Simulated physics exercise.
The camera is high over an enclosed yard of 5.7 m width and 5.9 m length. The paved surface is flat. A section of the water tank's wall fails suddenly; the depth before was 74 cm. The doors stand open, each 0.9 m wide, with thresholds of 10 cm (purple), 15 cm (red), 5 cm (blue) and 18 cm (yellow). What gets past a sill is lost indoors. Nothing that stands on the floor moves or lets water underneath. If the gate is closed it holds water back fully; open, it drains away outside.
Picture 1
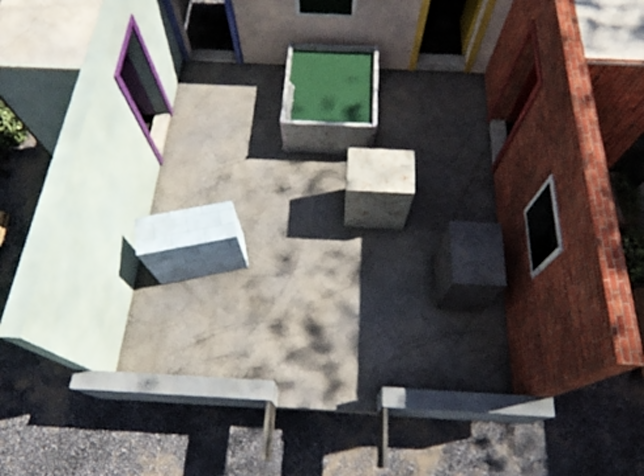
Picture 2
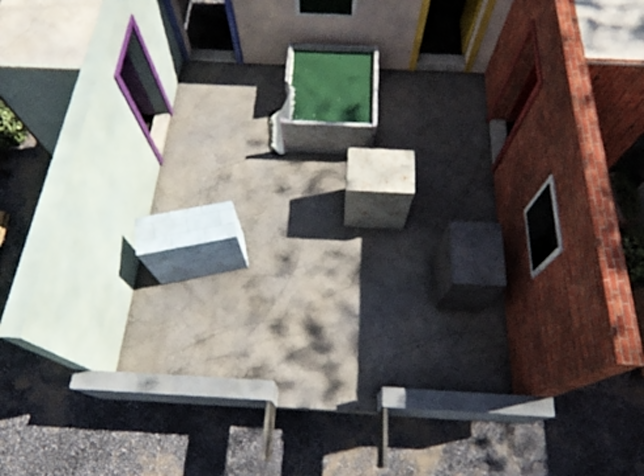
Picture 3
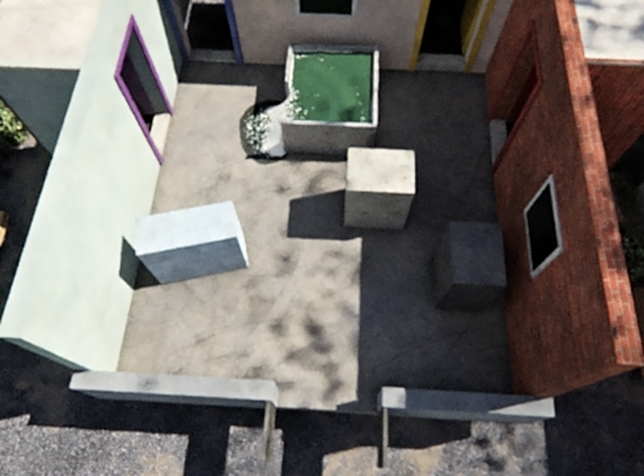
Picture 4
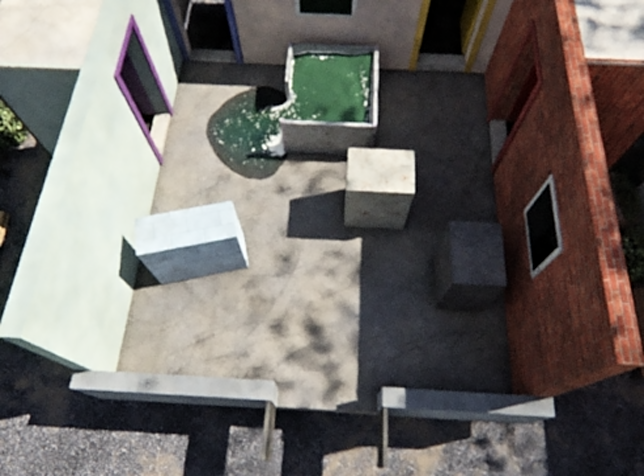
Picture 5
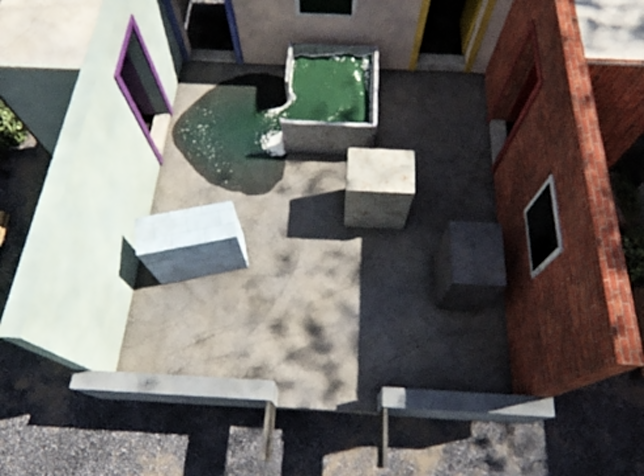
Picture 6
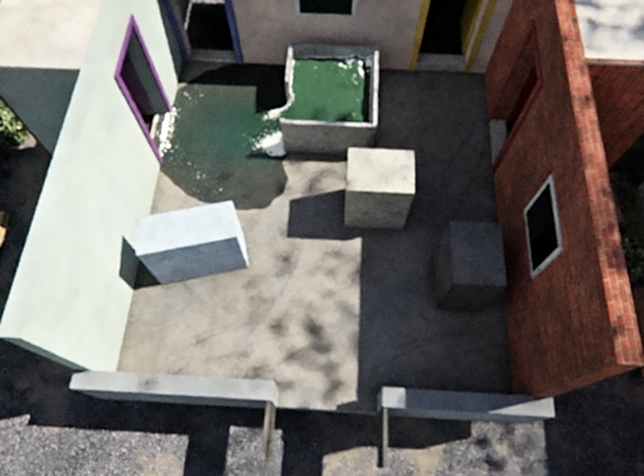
Green water pouring through a broken side of a tank and spreading left across a paved yard to the pale wall.
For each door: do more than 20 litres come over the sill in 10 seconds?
Within that time: At the purple door it goes over the limit; at the red door it stays under the limit; at the blue door it goes over the limit; at the yellow door it stays under the limit.
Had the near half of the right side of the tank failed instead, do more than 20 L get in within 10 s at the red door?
Then: Red above.
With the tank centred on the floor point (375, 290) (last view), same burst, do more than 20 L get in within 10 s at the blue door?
Then: Blue past it.
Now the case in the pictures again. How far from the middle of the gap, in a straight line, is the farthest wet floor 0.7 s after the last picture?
About 3.4 m.
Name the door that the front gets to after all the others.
The red one.
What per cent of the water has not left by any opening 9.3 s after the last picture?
Some 72 per cent remains.
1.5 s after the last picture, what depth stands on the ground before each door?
In cm: Purple 24, red 0, blue 13, yellow 0.
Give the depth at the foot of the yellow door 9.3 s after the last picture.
Some 2.0 cm.
Then, 0.7 s after the last picture water covers 25 % of the floor and is deepest (32 cm) near (281, 134); purple door 20 cm at the sill, 81 L in, red door not reached, blue door 10 cm at the sill, 1 L in, yellow door not reached.
Then, 1.5 s after the last picture water covers 30 % of the floor and is deepest (28 cm) near (165, 146); purple door 24 cm at the sill, 179 L in, red door not reached, blue door 13 cm at the sill, 35 L in, yellow door not reached.
Then, 2.8 s after the last picture water covers 35 % of the floor and is deepest (18 cm) near (169, 129); purple door 17 cm at the sill, 240 L in, red door not reached, blue door 11 cm at the sill, 87 L in, yellow door not reached.
Then, 5.3 s after the last picture water covers 65 % of the floor and is deepest (12 cm) near (167, 242); purple door 11 cm at the sill, 267 L in, red door not reached, blue door 10 cm at the sill, 137 L in, yellow door 1 cm at the sill, 0 L in.
Then, 9.3 s after the last picture water covers 90 % of the floor and is deepest (8 cm) near (178, 242); purple door 6 cm at the sill, 269 L in, red door 3 cm at the sill, 0 L in, blue door 6 cm at the sill, 164 L in, yellow door 2 cm at the sill, 0 L in.
